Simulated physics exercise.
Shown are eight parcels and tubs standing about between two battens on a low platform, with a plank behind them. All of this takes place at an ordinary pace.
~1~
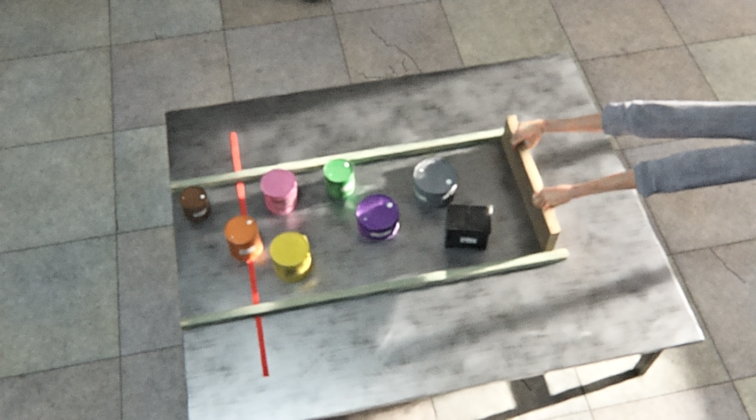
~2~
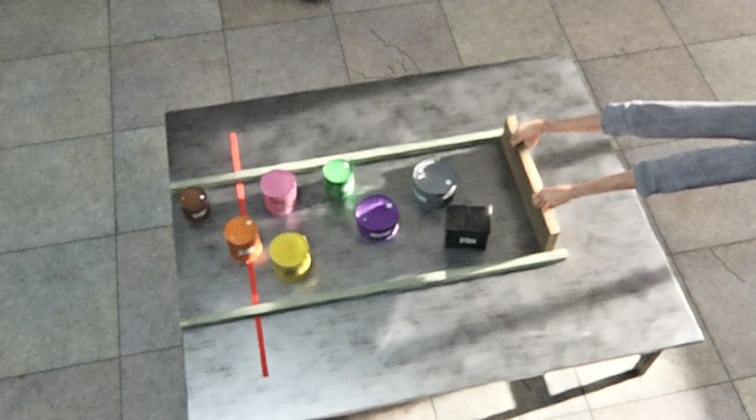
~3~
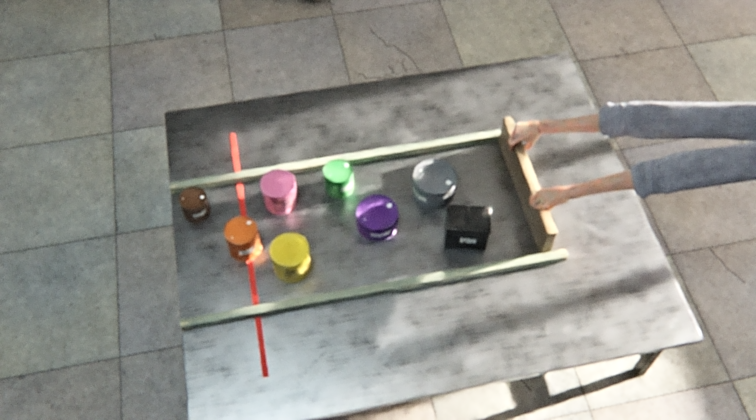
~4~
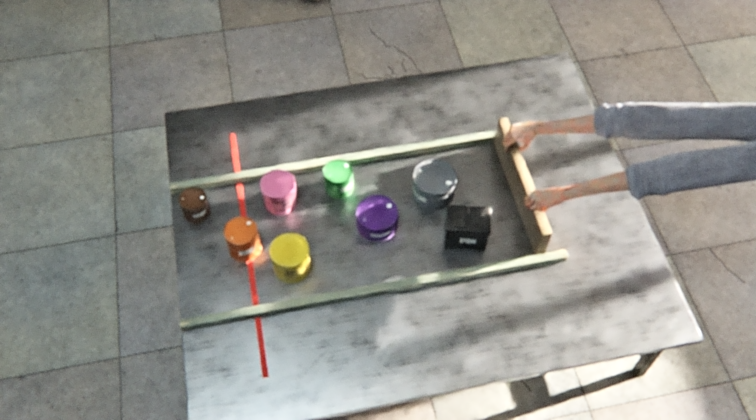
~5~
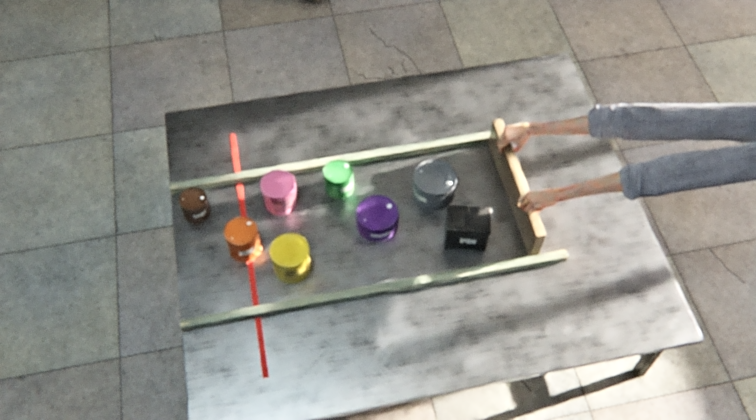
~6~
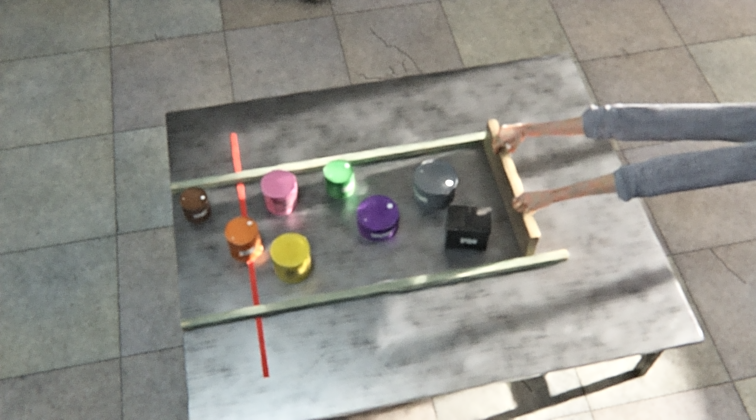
Two hands easing a wooden plank slightly left between pale battens on a grey table, while eight colourful containers stay still.
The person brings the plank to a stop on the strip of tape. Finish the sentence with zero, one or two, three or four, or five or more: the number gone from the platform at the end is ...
The number gone from the platform at the end is one or two.
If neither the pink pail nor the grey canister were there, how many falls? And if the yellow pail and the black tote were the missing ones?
0, then 1.
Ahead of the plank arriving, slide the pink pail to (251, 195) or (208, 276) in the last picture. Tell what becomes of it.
Lab note: Pink pail, try one rests in place; try two goes down.
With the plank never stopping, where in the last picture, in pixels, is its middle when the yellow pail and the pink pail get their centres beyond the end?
Approx. (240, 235) for the first, approx. (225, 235) for the second.
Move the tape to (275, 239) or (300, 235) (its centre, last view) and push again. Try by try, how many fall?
Tallies: 0, 0.
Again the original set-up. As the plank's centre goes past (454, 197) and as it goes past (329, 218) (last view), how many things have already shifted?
So 2, and at the other place 6.
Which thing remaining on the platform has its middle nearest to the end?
The yellow pail, it is.
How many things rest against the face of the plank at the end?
It adds up to 3.
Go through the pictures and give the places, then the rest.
Brown canister (195, 204); orange canister (243, 238); yellow pail (291, 258); plank (529, 183); tape (248, 243), in the first picture.
Orange canister (243, 239); purple canister (377, 218), in the second picture.
Yellow pail (291, 259); pink pail (279, 193), in the third picture.
Brown canister (195, 205); plank (521, 185), in the fourth picture.
Orange canister (243, 240); grey canister (434, 185), in the fifth picture.
Brown canister (196, 205); orange canister (244, 239); yellow pail (291, 259); plank (510, 187); tape (248, 244), in the sixth picture.
A little later, none off yet; brown canister at rest near (196, 205); orange canister at rest near (244, 239); yellow pail at rest near (291, 259).
Next, none off yet; brown canister at rest near (196, 205); orange canister at rest near (244, 239); yellow pail shifted a little near (279, 271).
When it is over, the number that fall off is one or two; down, orange canister and brown canister.
